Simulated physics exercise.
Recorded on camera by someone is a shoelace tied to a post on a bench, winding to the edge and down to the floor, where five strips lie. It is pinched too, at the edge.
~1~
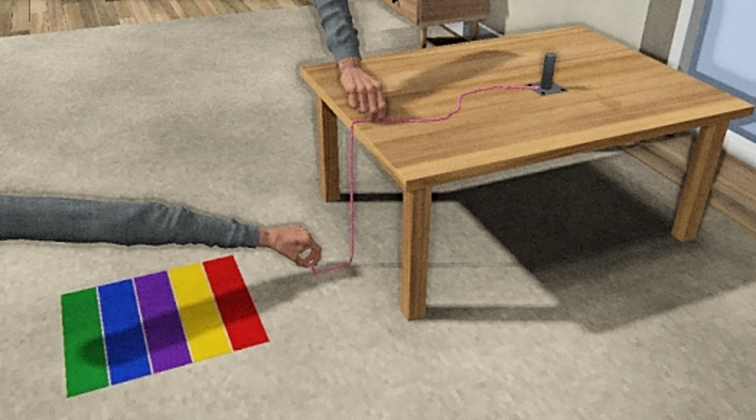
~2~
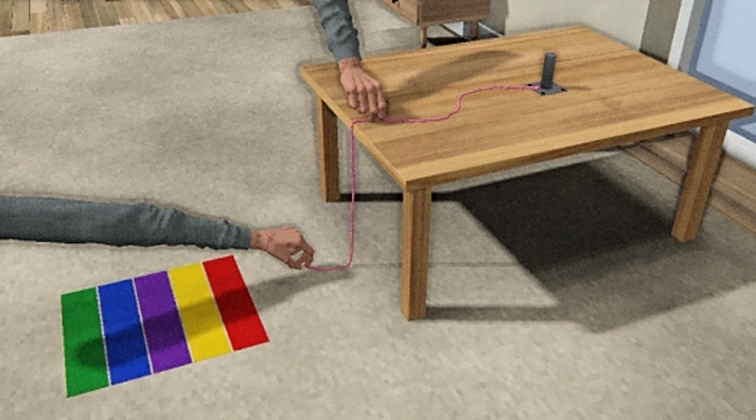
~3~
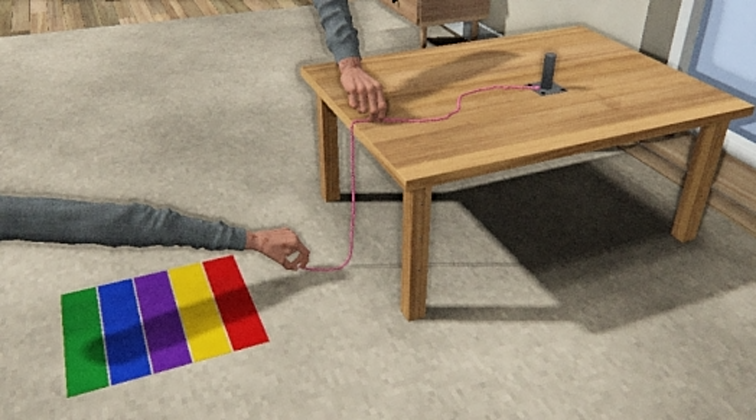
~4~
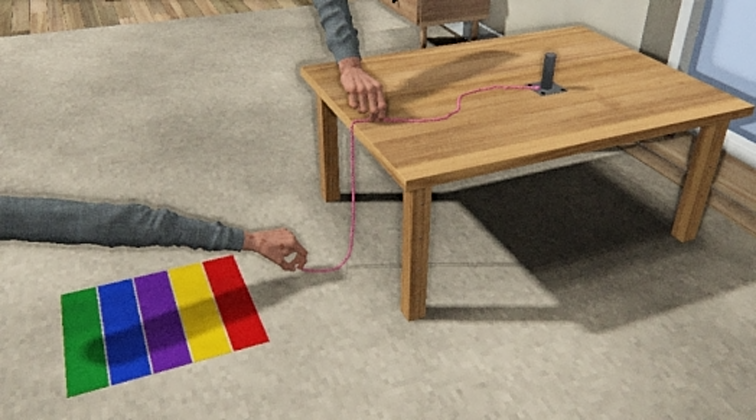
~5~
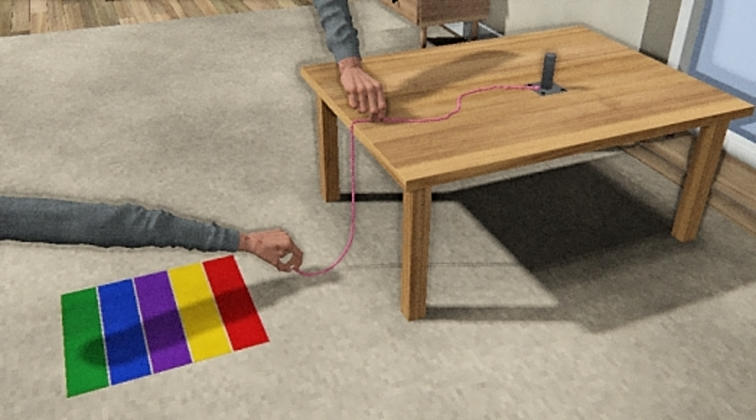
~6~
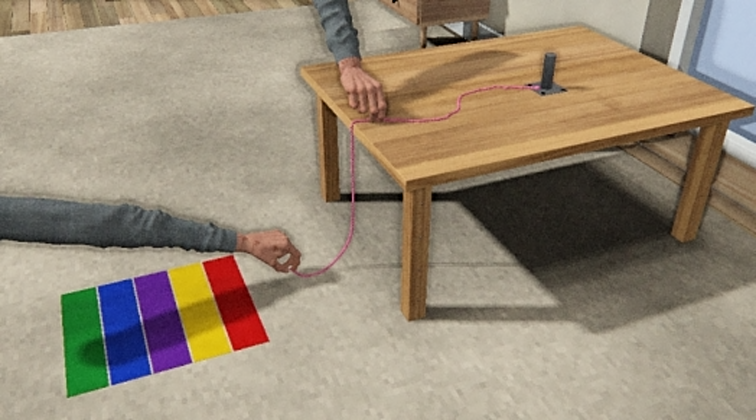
In the video, one hand pins a pink string tied to a post against a wooden table's edge, while another hand near the floor draws the string's end slightly left, toward five coloured strips.
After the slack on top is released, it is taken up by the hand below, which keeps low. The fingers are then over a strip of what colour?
A purple strip.
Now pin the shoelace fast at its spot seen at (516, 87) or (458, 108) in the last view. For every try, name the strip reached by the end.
Going one at a time, you'd get purple and then yellow.
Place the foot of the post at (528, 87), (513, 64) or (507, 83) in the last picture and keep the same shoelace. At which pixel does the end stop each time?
Per try, approx.: (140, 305); (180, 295); (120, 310).
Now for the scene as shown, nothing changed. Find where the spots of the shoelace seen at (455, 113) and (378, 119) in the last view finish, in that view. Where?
The first lands at (422, 112), while the second lands at (346, 136).
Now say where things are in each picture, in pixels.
The first frame shows end (311, 264); red (245, 329); yellow (208, 339); purple (169, 349); blue (128, 360); green (86, 371).
The second frame shows end (303, 266); shoelace through (506, 88) (459, 100) (421, 121) (353, 128) (353, 195) (351, 253).
The third frame shows end (299, 267).
The fourth frame shows end (297, 267); shoelace through (506, 88) (459, 100) (421, 121) (353, 128) (353, 195) (350, 252).
The fifth frame shows end (292, 268).
The sixth frame shows end (290, 269); shoelace through (506, 88) (459, 100) (421, 121) (353, 128) (353, 195) (342, 252).
A little later, end near (226, 284); over red.
Next, end near (183, 295); over yellow.
When it is tight, end near (158, 301); over purple. Over purple.
